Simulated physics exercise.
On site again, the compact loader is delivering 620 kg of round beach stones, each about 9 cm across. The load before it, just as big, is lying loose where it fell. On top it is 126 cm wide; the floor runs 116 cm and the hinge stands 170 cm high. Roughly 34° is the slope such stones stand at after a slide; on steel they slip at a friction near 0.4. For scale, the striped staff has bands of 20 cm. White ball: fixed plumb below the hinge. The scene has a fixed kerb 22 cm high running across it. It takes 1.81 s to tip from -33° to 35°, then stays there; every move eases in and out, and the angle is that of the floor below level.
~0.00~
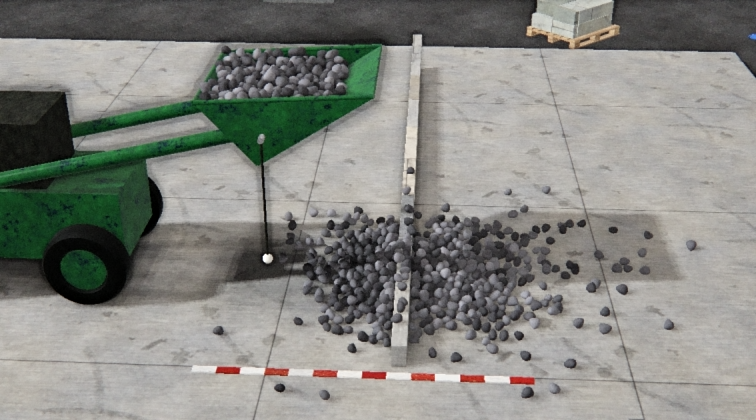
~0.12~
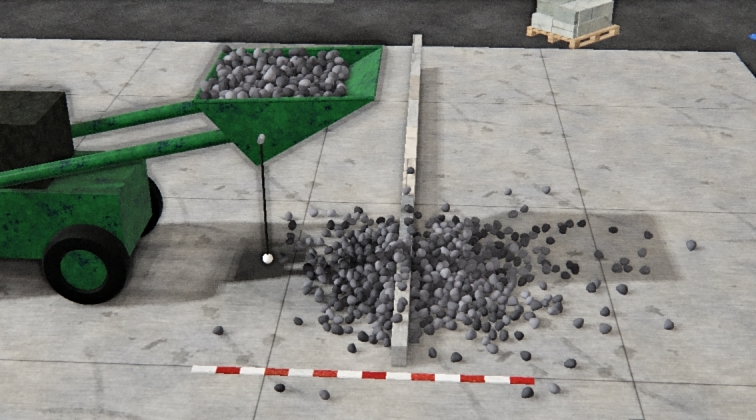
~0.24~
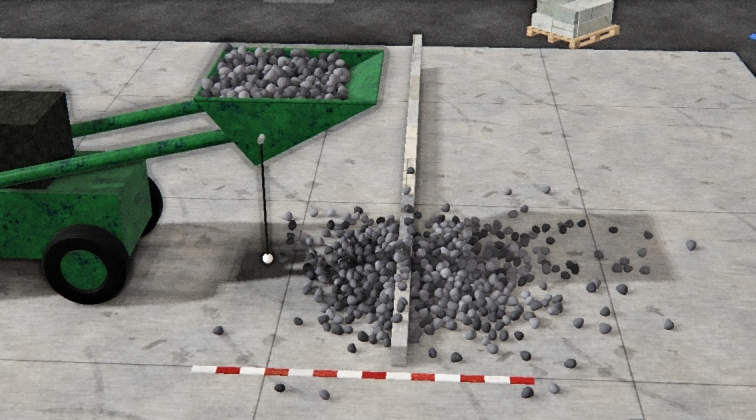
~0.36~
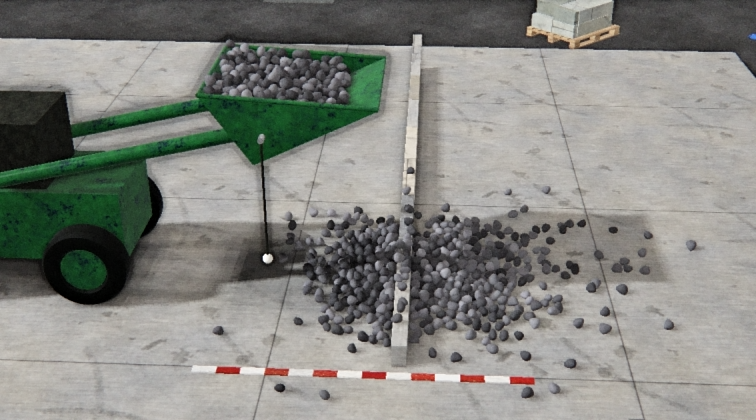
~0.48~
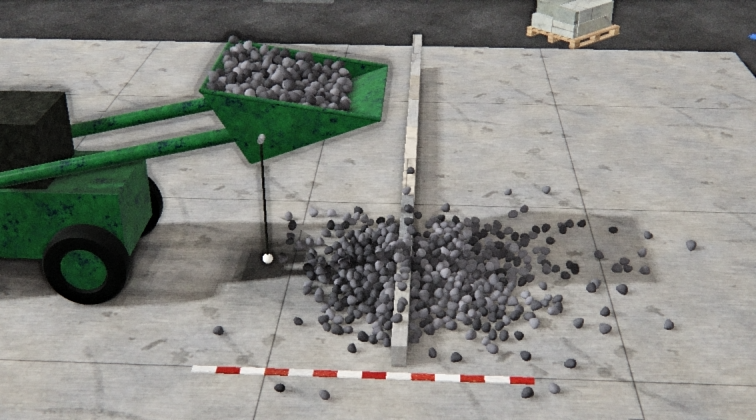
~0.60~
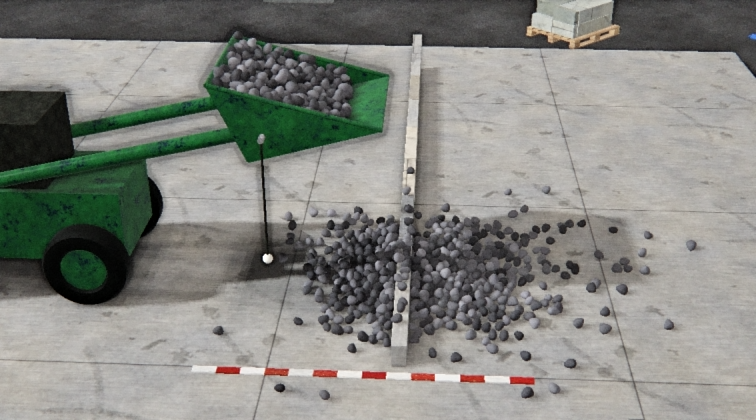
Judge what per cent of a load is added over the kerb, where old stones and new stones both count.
The amount added is about 74 per cent of a load.
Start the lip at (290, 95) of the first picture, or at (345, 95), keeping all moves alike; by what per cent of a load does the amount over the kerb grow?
First place about 5 %, second about 40 %.
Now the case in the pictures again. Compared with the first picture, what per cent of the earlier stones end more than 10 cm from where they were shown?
I'd say roughly 20 per cent of them.
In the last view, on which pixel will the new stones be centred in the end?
Centre at roughly (441, 262).
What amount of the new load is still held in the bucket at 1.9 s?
About 45 per cent is held.
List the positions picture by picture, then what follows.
In the first frame, the bucket is at -33°, its lip at (374, 97); the top of the load is at (279, 54). The earlier load is highest near (402, 249), 28 cm above ground level, 46 % on this side of the kerb, 54 % over the kerb.
In the second frame, the bucket is at -32°, its lip at (374, 98); the top of the load is at (266, 55); the stones move at 0.1 m/s on average.
In the third frame, the bucket is at -30°, its lip at (376, 103); the top of the load is at (250, 57); the stones move at 0.1 m/s on average.
In the fourth frame, the bucket is at -26°, its lip at (378, 110); the top of the load is at (252, 55); the stones move at 0.2 m/s on average.
In the fifth frame, lip at (381, 120), floor tilted -21°, highest stones at (235, 55); the stones move at 0.2 m/s on average.
In the sixth frame, the bucket is at -16°, its lip at (382, 131); the top of the load is at (239, 49); the stones move at 0.2 m/s on average.
After 1.4 s the floor is at 24°; in per cent of one load, 99 in the bucket, 47 on this side of the kerb, 54 over the kerb; the foremost stones are at (645, 260).
After 1.9 s the floor is at 35°; in per cent of one load, 46 in the bucket, 87 on this side of the kerb, 67 over the kerb; the foremost stones are at (645, 260).
After 2.3 s the floor is at 35°; in per cent of one load, 12 in the bucket, 87 on this side of the kerb, 101 over the kerb; the foremost stones are at (645, 260).
After 5.1 s the floor is at 35°; in per cent of one load, 0 in the bucket, 72 on this side of the kerb, 128 over the kerb; the foremost stones are at (645, 260). Net gain over the kerb, 74.
